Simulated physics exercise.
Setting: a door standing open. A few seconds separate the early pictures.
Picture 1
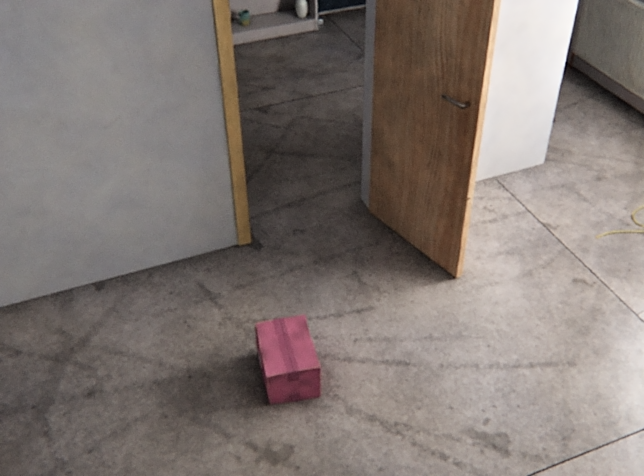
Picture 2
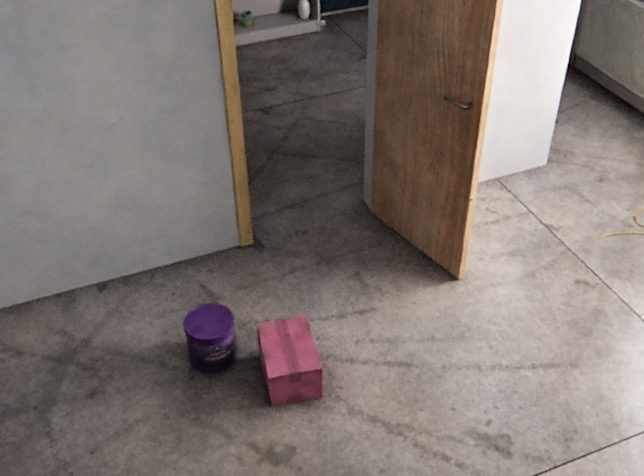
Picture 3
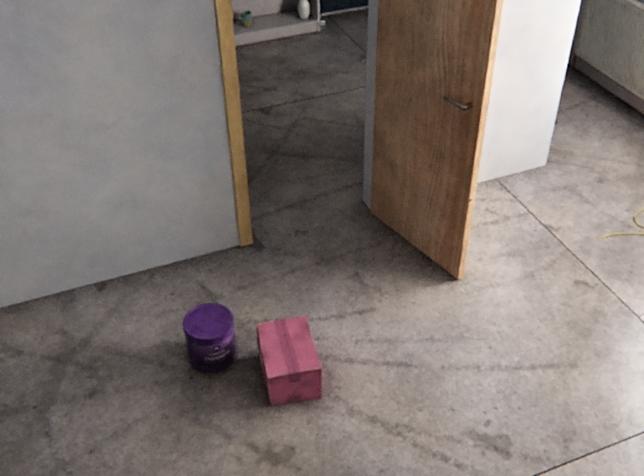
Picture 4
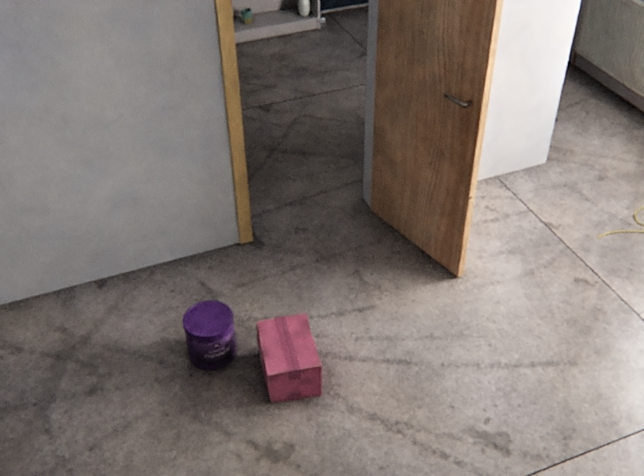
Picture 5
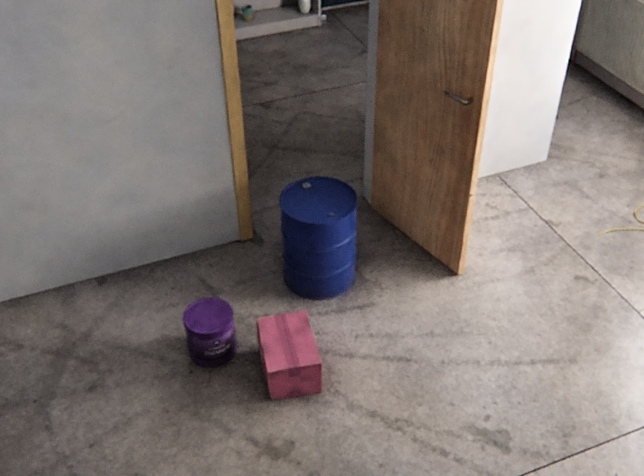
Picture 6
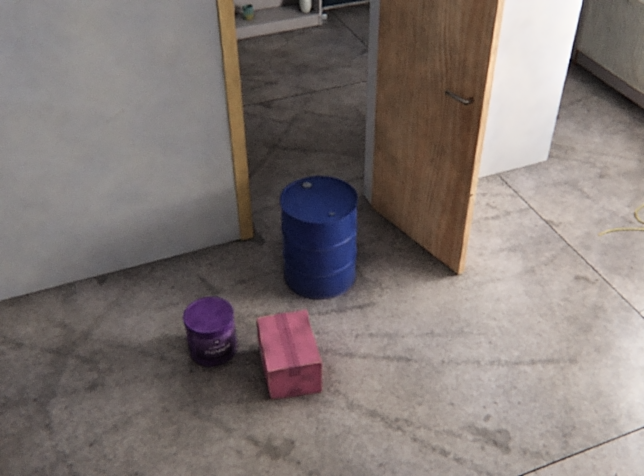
The clip shows a wooden door standing wide open and still, with a pink box on the floor; a purple pail appears to the left of the box, then a blue drum appears behind them near the doorway.
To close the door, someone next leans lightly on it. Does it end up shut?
The door will probably have its swing cut off.
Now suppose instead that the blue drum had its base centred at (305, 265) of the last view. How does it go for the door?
Then it gets caught partway.
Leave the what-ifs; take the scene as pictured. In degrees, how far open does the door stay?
It comes to about 60°.
Then, 0.70 s after the last picture, open by 90°.
Then, 1.20 s after the last picture, open by 72°.
At rest, open by 58°; all 3 in place. Seen from the same camera at the end, blue drum near (319, 238).
